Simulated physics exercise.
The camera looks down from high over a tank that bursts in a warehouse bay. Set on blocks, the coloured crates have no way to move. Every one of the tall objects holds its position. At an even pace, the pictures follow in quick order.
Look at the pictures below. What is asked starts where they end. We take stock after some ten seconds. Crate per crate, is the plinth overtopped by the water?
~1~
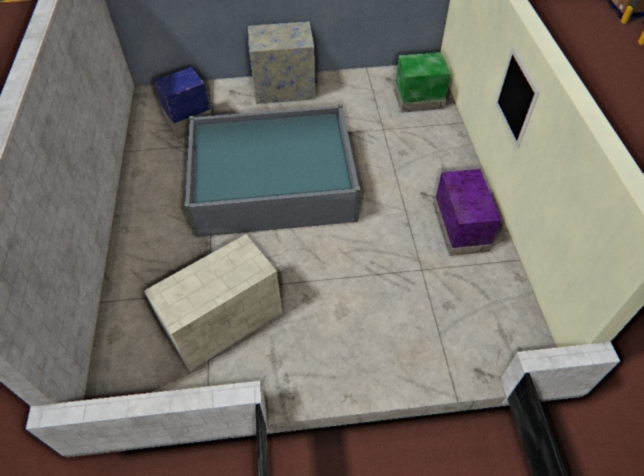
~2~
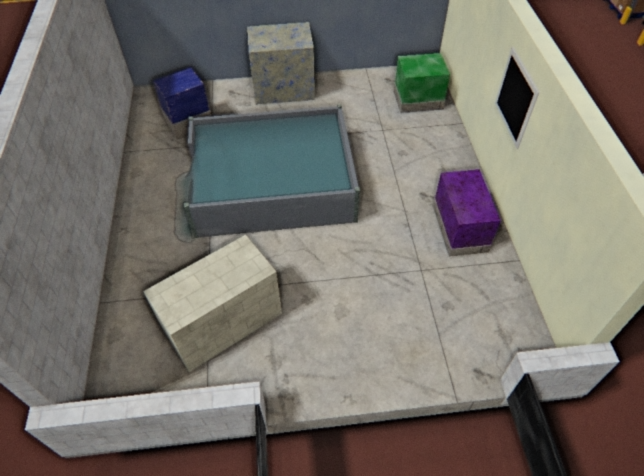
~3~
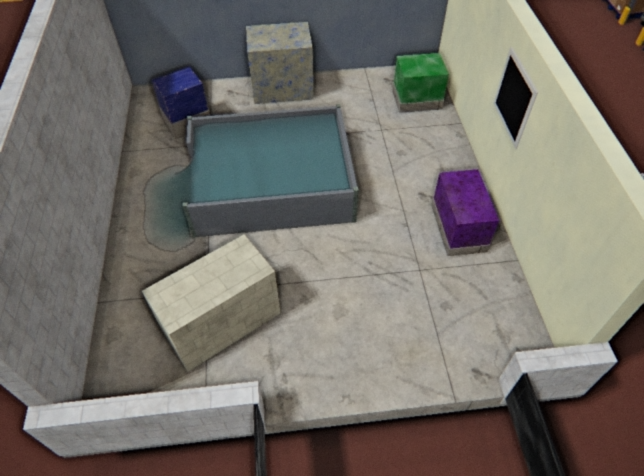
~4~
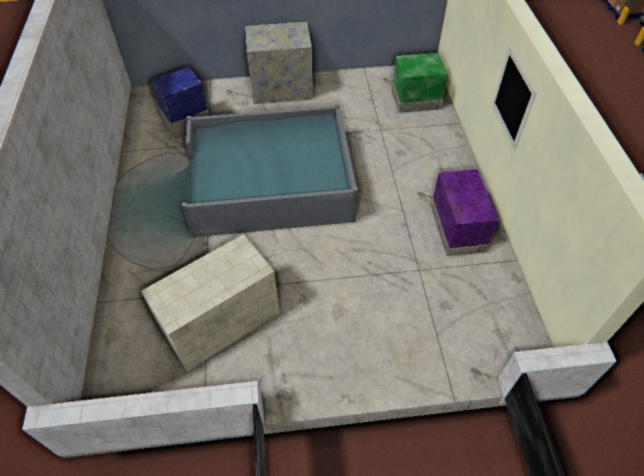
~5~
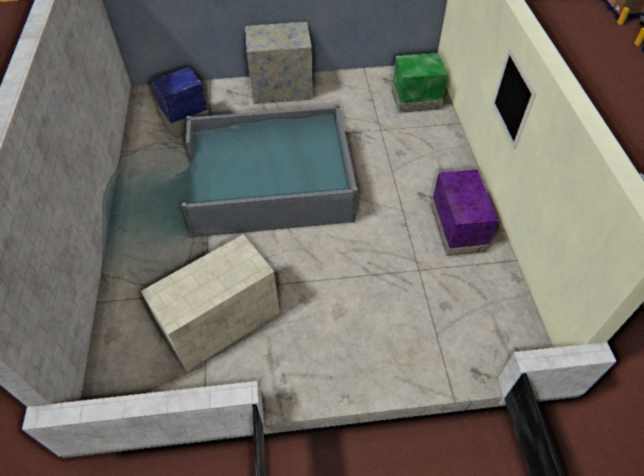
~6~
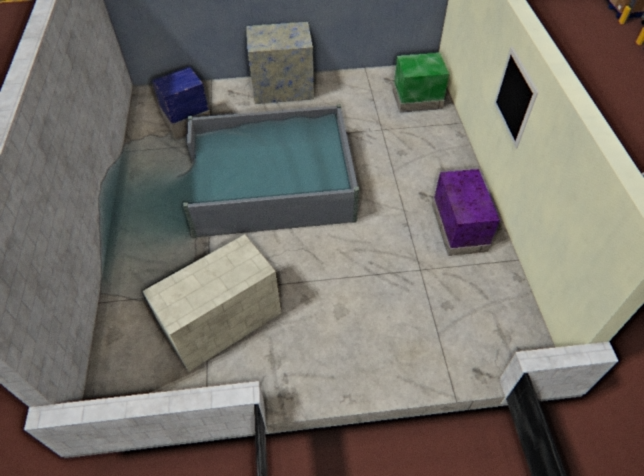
Purple crate - not overtopped, blue crate - not overtopped, green crate - not overtopped.
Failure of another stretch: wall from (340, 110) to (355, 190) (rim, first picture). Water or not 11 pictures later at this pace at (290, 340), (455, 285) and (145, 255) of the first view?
Well, the first one's left untouched, the second's sodden, and the third's left untouched.
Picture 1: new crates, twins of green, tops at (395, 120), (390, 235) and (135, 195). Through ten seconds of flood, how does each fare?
Going through them in order, the first is not reached, the second is not reached and the third is overtopped.
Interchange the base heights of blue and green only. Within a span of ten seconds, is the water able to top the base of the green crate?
With the swap, the green crate avoids the flood.
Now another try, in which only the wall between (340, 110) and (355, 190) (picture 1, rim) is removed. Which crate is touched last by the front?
It's the blue one.
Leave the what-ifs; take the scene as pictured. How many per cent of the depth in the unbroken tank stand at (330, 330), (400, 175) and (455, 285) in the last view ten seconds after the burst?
About 4 per cent, then 6 per cent, then 12 per cent.
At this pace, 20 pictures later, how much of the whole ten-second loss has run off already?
Share gone by then: About 5 %.
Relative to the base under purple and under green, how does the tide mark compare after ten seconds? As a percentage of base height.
About 60 percent and about 60 percent.
A moment on, water covers 15 % of the floor; the purple crate not reached, the blue crate water round its plinth, the green crate not reached.
Next, water covers 25 % of the floor; the purple crate not reached, the blue crate water round its plinth, the green crate not reached.
Then, water covers 50 % of the floor; the purple crate not reached, the blue crate water round its plinth, the green crate not reached.
Later, water covers 85 % of the floor; the purple crate water round its plinth, the blue crate water round its plinth, the green crate water round its plinth.
In the end, water covers 100 % of the floor; the purple crate stayed above the water, the blue crate stayed above the water, the green crate stayed above the water.
